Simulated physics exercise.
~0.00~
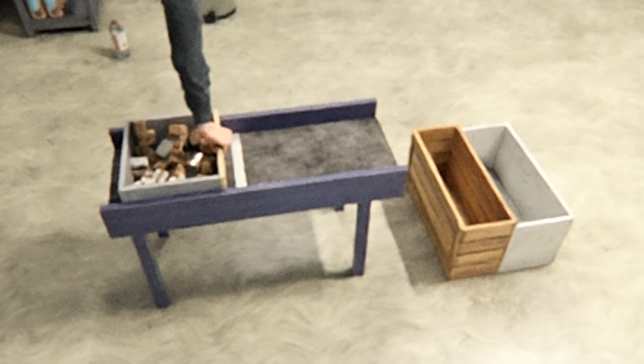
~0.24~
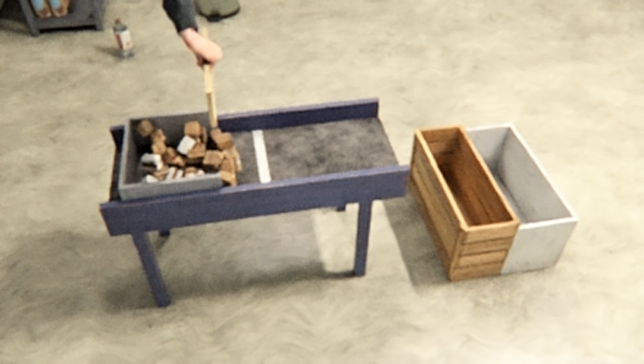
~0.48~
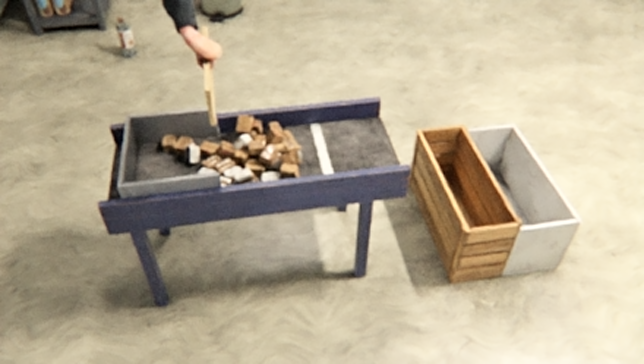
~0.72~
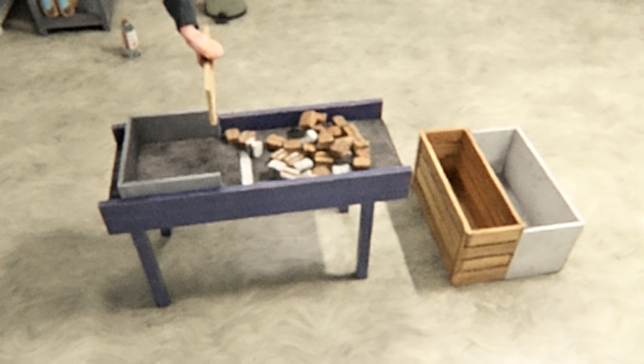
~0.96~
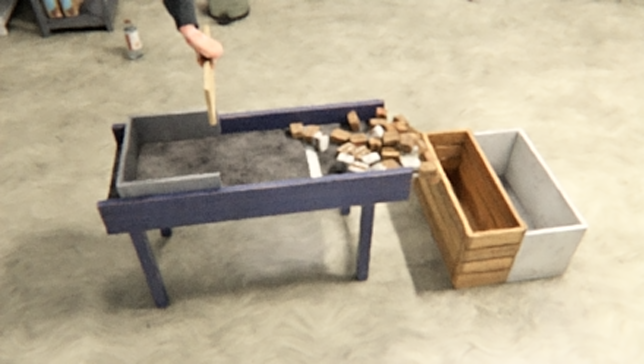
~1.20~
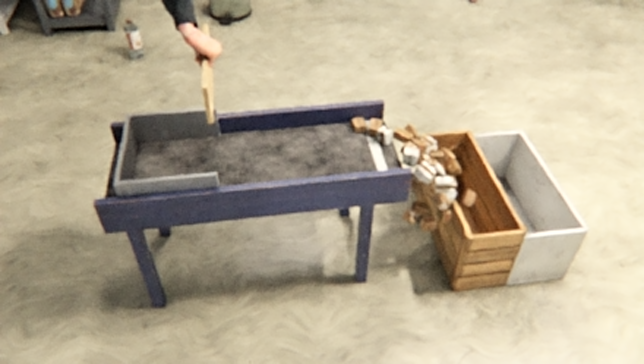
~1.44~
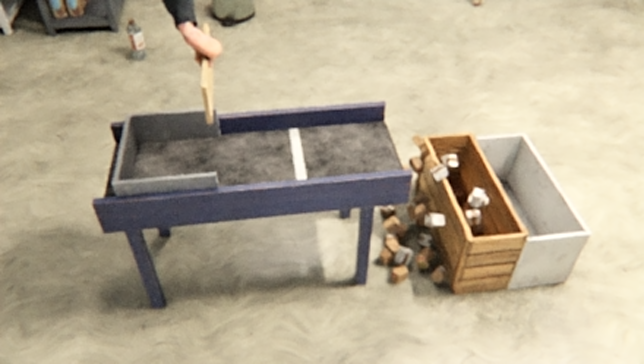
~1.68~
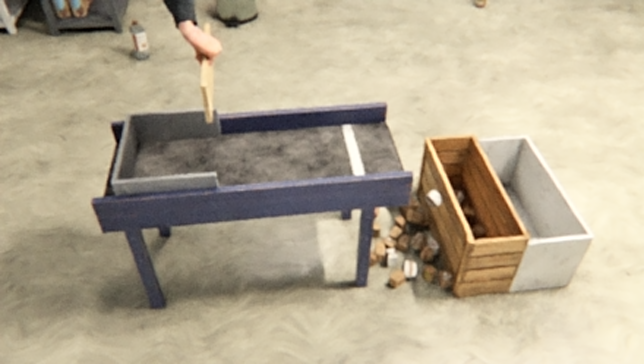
In the video, a hand lifts a gate on a grey pen, and a belt carries a loose pile of small brown and white blocks rightward off its end; some land in the wooden tote, but most finish on the floor short of it, leaving the white box empty.
